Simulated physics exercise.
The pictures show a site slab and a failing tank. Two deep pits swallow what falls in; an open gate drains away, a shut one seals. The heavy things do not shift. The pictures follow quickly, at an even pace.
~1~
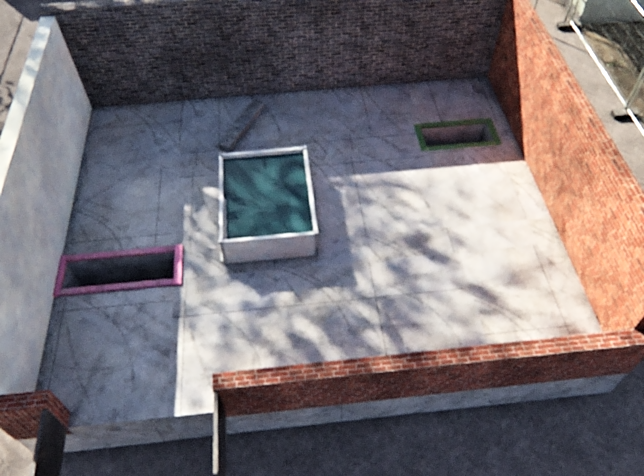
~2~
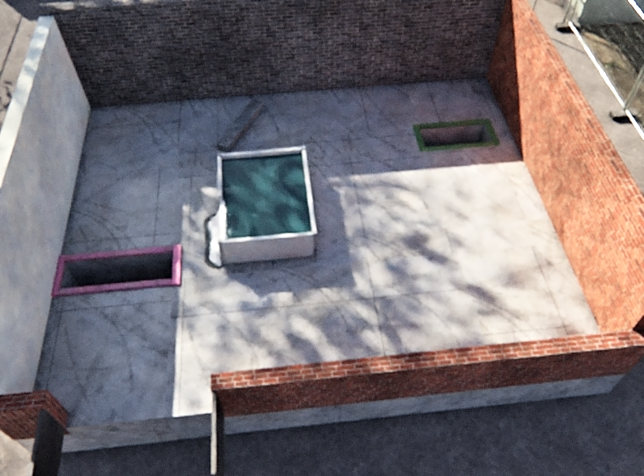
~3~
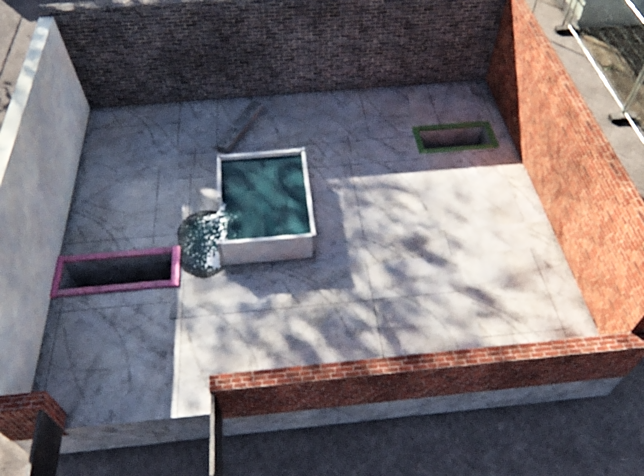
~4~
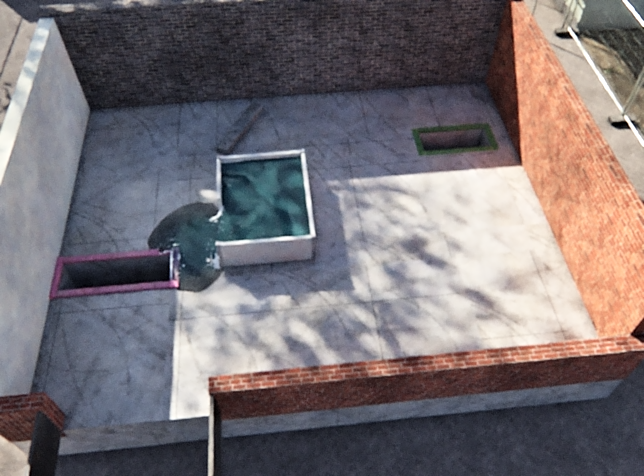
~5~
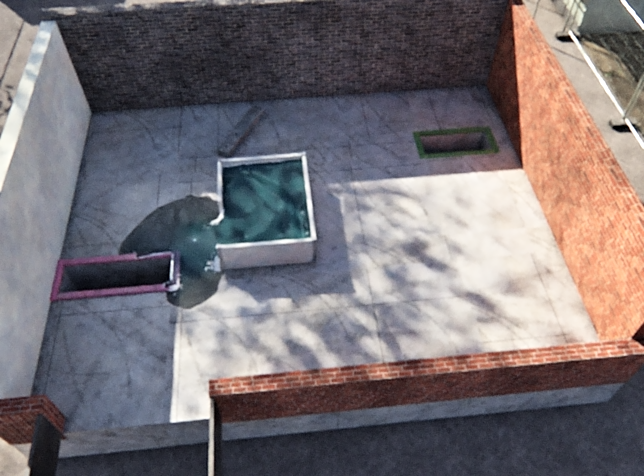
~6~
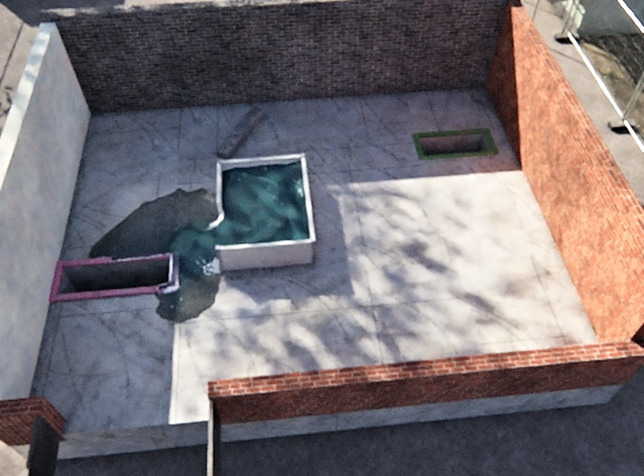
The footage shows a walled concrete slab with a water-filled tank between pink-edged and green-edged pits; water bursts from the tank's left side, spreads across the slab to the pink-edged pit, then extends farther left behind it.
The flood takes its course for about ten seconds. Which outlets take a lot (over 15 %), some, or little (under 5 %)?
One by one: The gate takes from 5 to 15 %; the green pit takes not even 5 %; the pink pit takes above 15 %.
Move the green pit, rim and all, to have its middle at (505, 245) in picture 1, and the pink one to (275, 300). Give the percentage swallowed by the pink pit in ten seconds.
Per cent: Pink 0.
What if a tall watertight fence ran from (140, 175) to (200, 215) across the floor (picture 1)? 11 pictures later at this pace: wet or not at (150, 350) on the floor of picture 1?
There: Wet.
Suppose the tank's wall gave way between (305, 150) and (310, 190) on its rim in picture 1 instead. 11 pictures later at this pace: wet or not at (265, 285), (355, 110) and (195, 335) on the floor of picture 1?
One after the other: Clear, under water, no water.
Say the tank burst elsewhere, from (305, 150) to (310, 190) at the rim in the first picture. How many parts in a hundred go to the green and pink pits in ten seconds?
Per cent: Green 35, pink 0.
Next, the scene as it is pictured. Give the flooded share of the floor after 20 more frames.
Near 20 in a hundred.
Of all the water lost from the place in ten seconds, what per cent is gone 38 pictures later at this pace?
I make it 85 per cent.
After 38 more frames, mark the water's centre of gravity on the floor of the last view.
Around (185, 206).
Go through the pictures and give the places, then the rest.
The tank at (266, 195) is whole and still, in the first frame.
The front is at (216, 264), out from the gap at (225, 232), in the second frame.
Water pours out at (224, 234) and has run to (189, 268), in the third frame.
Water pours out at (224, 236) and has run to (155, 238), in the fourth frame.
Water pours out at (225, 239) and has run to (127, 246), in the fifth frame.
Water pours out at (224, 240) and has run to (97, 250), in the sixth frame.
A moment on, water covers 10 % of the floor; the gate 0 %, the green pit 0 %, the pink pit 8 %.
Next, water covers 15 % of the floor; the gate 0 %, the green pit 0 %, the pink pit 15 %.
Then, water covers 20 % of the floor; the gate 3 %, the green pit 0 %, the pink pit 21 %.
Later, water covers 25 % of the floor; the gate 7 %, the green pit 0 %, the pink pit 27 %.
In the end, water covers 35 % of the floor; the gate 10 %, the green pit 0 %, the pink pit 29 %.
